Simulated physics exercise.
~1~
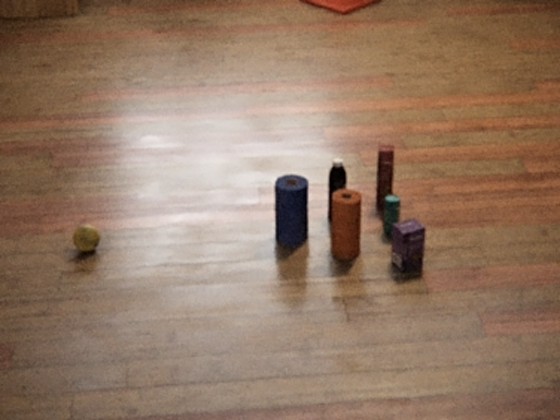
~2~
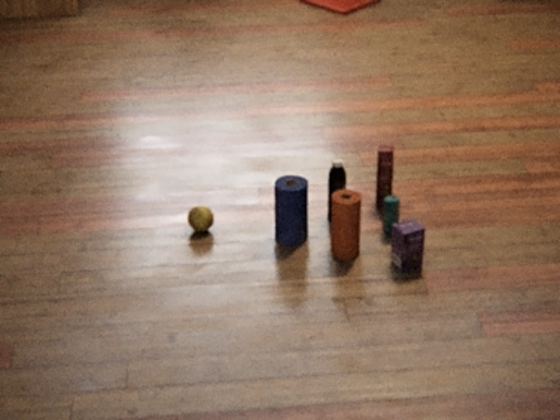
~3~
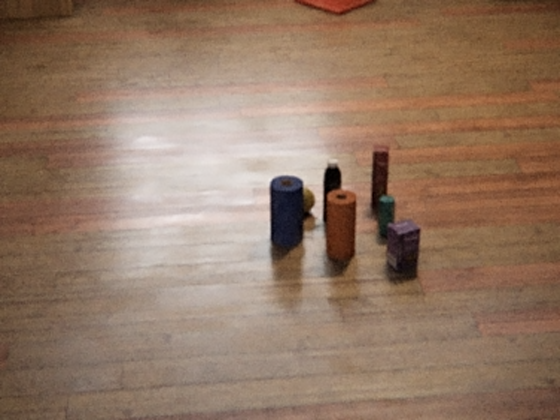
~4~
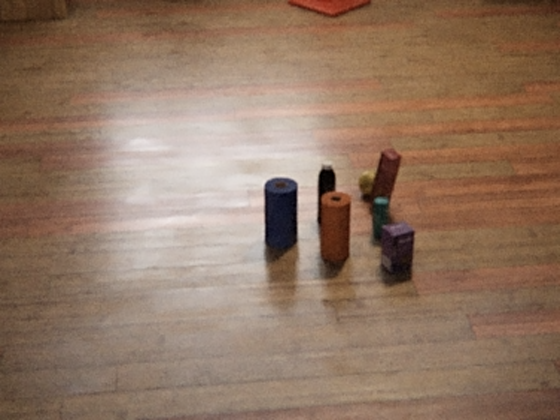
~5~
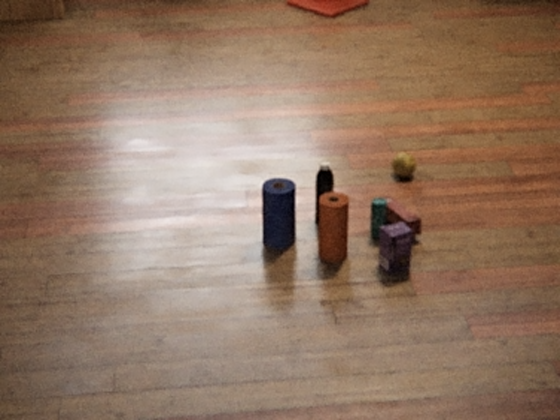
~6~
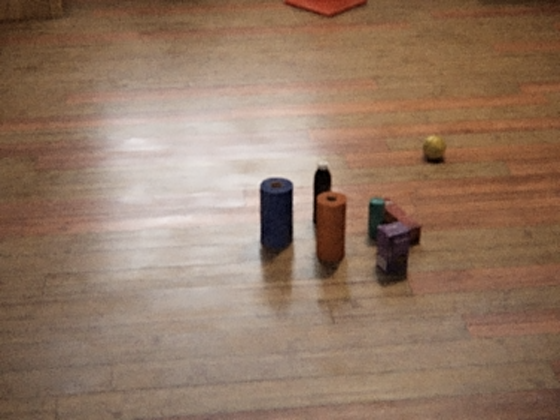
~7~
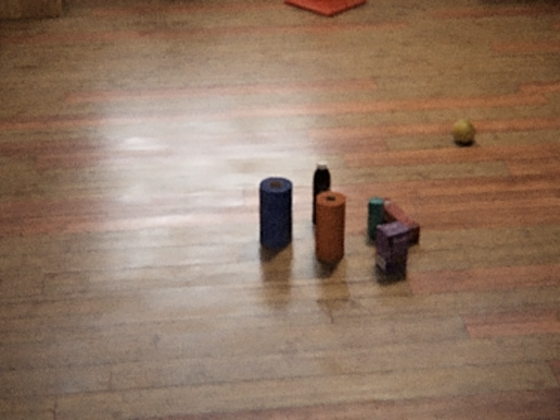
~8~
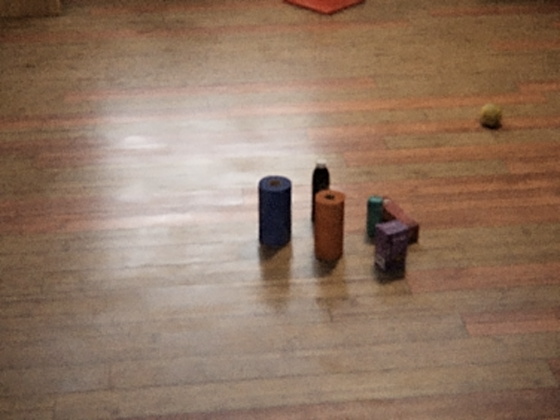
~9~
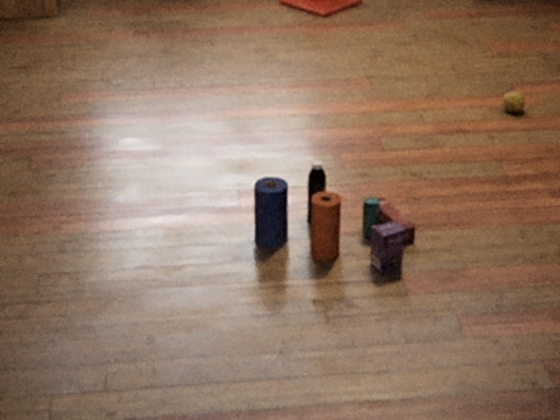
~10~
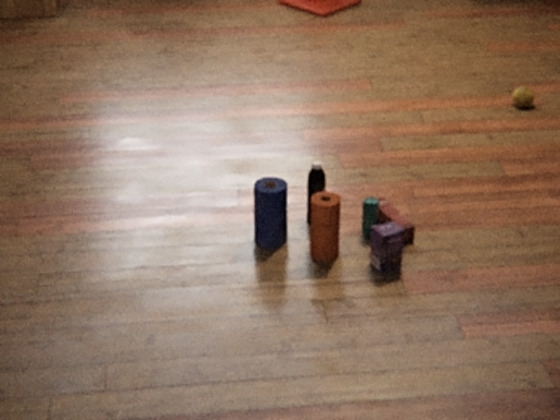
On a shiny wooden floor, a yellow ball rolled in from the left, passed behind a blue roll and knocked over a tall red carton, then rolled on toward the upper right and slowed, leaving the blue roll and the other items standing.
